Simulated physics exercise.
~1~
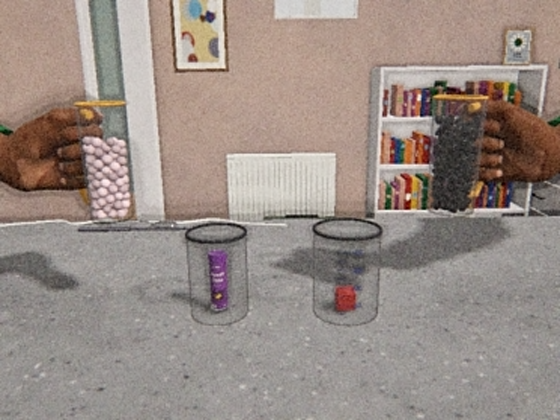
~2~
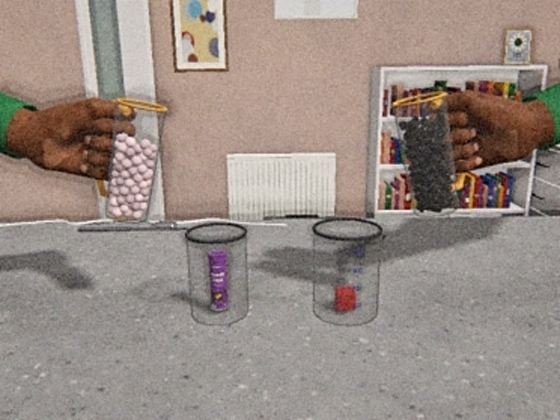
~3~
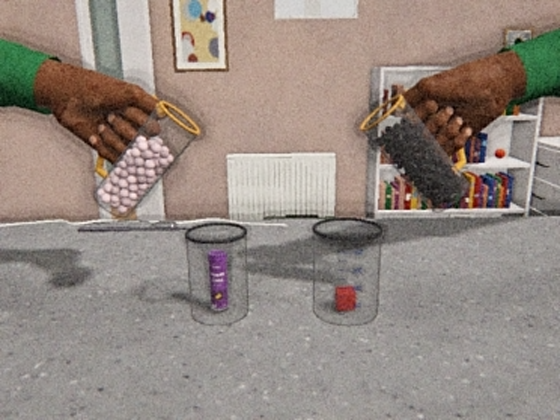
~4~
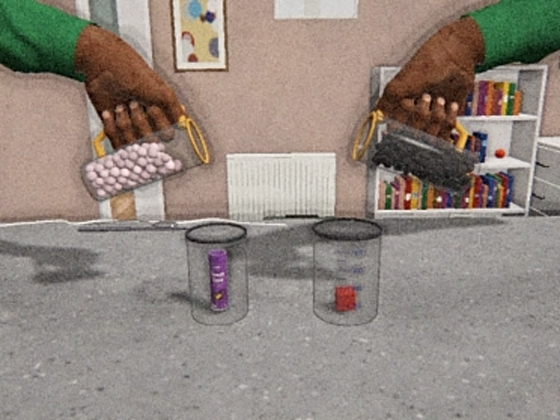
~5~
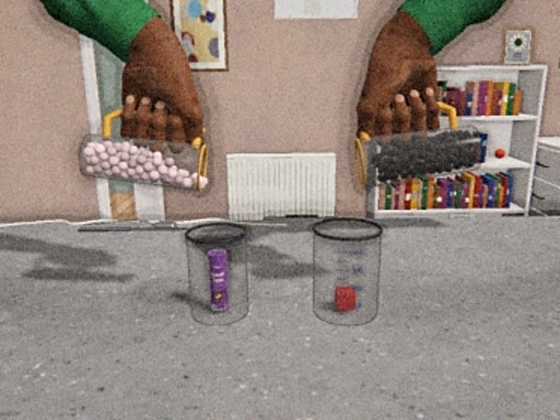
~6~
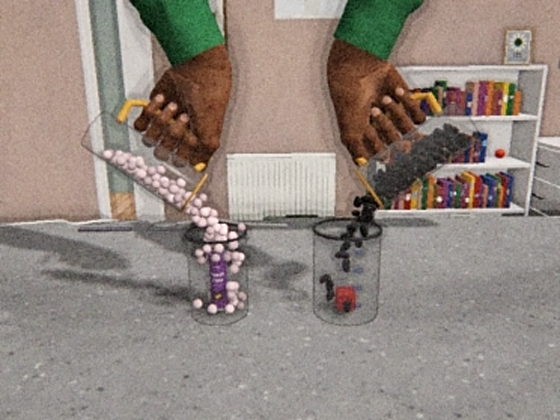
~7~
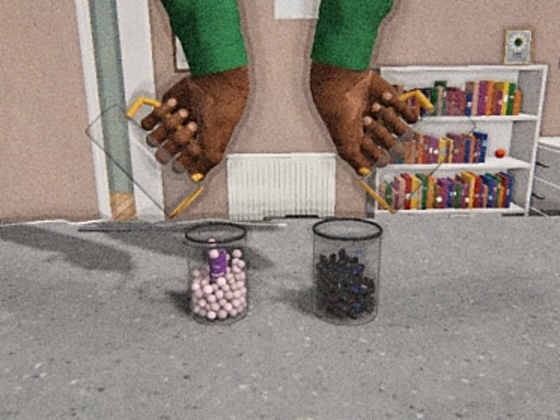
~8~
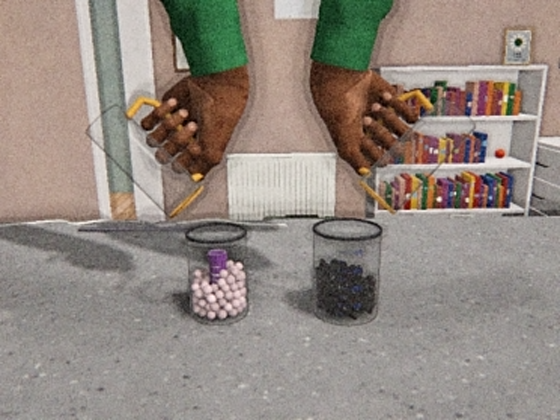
Two hands tipped their cups over a pair of clear containers, pouring pale pink balls around a purple tube on the left and dark pieces over a red block on the right, leaving the tube's top showing and the block hidden.
